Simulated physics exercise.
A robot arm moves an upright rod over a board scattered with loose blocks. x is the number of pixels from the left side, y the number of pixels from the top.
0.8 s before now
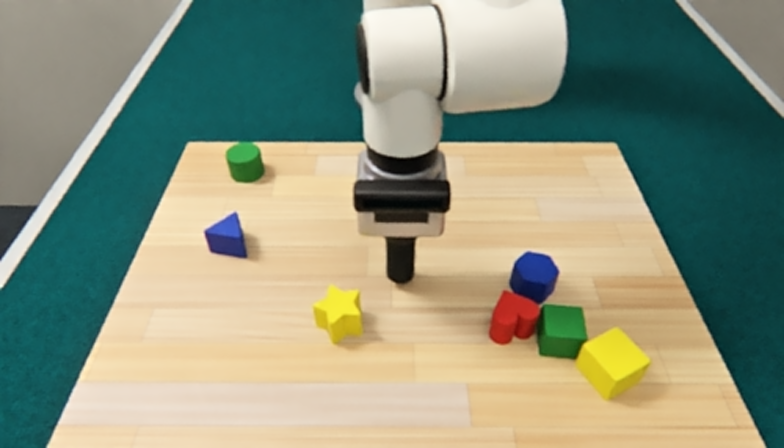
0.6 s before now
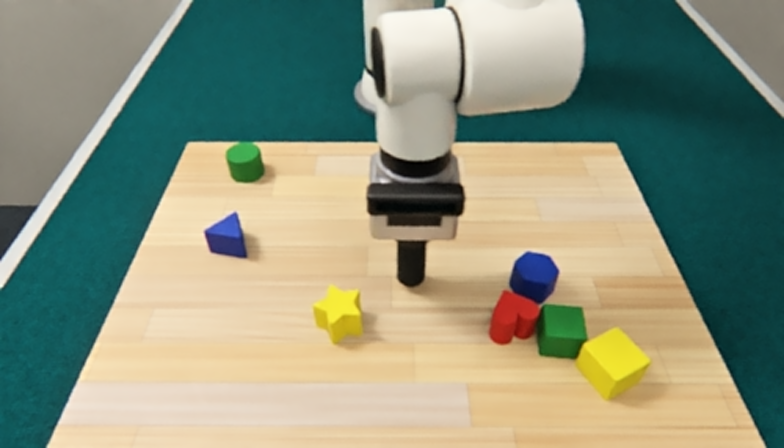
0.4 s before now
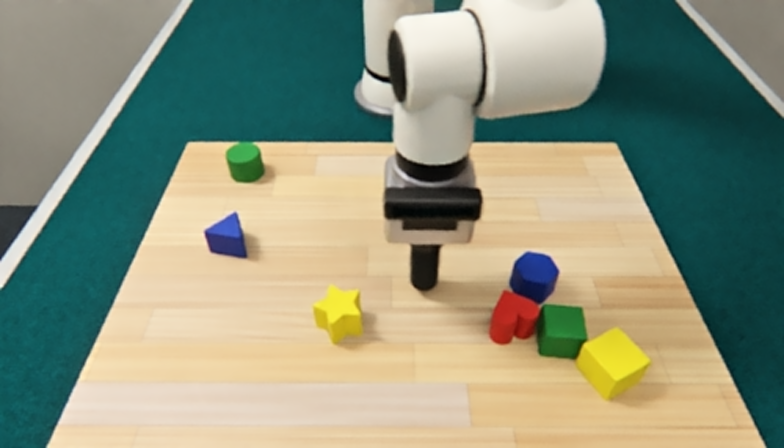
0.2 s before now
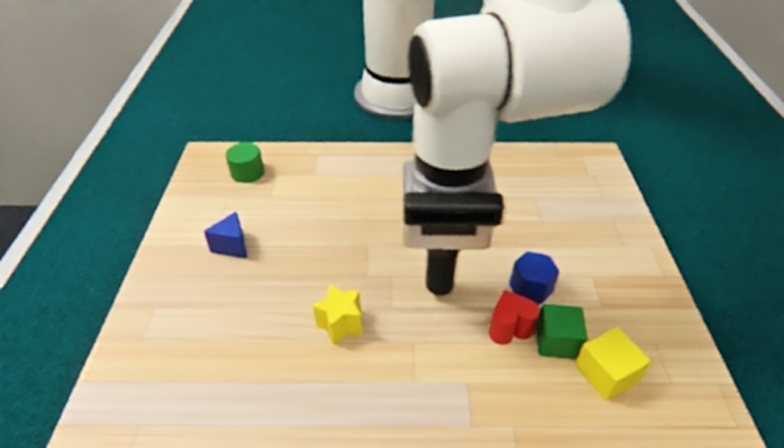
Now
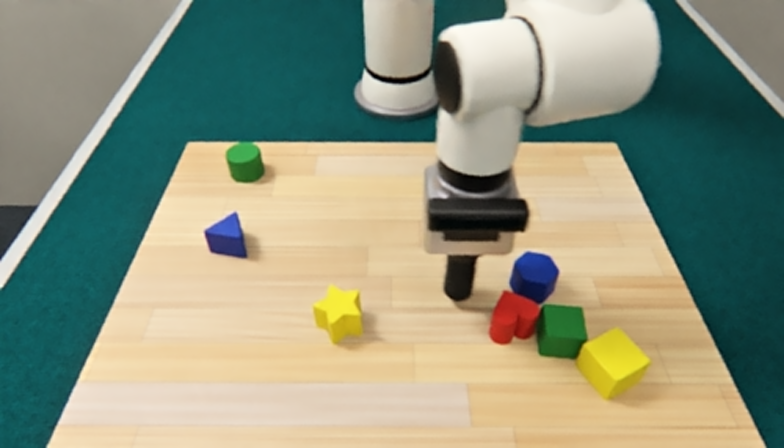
A white robot arm holding a black upright rod slides steadily rightward and slightly nearer over a pale wooden board, seen from above and in front by a still camera. A green cylinder, a blue triangle and a yellow star sit at left, with a blue hexagon, red heart, green block and yellow block clustered at right. The rod nears the red and blue pieces, while every block stays still.
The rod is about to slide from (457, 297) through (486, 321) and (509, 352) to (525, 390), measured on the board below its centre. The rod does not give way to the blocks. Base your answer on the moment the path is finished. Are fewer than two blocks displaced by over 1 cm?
No, that is not what happens.
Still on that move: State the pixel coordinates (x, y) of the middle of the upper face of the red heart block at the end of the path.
Near (542, 315).
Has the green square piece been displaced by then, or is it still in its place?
It leaves its spot.
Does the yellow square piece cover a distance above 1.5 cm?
No.
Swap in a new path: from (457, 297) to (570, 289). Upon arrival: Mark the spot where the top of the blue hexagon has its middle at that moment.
The answer is (602, 253).
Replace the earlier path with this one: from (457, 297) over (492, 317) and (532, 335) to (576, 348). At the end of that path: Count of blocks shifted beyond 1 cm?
I expect three or more blocks to be moved by more than 1 cm.
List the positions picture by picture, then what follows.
In the first frame, rod's lower end (400, 273); red heart block (515, 307); blue hexagon (537, 266); green square piece (565, 320); yellow square piece (617, 352).
In the second frame, rod (411, 276); blocks still.
In the third frame, rod (424, 280); blocks still.
In the fourth frame, rod (440, 285); blocks still.
In the fifth frame, rod (458, 290); red heart block (515, 307); blue hexagon (537, 266); green square piece (565, 320); yellow square piece (617, 352).
What follows on the original path. One third of the way, rod (487, 315); red heart block (523, 312); green square piece (569, 321).
Two thirds of the way, rod (511, 346); red heart block (542, 315), turned 55° anticlockwise; green square piece (583, 319), turned 35° clockwise.
At the end, rod (527, 384); red heart block (542, 315), turned 55° anticlockwise; blue hexagon still; green square piece (583, 319), turned 35° clockwise; yellow square piece still.
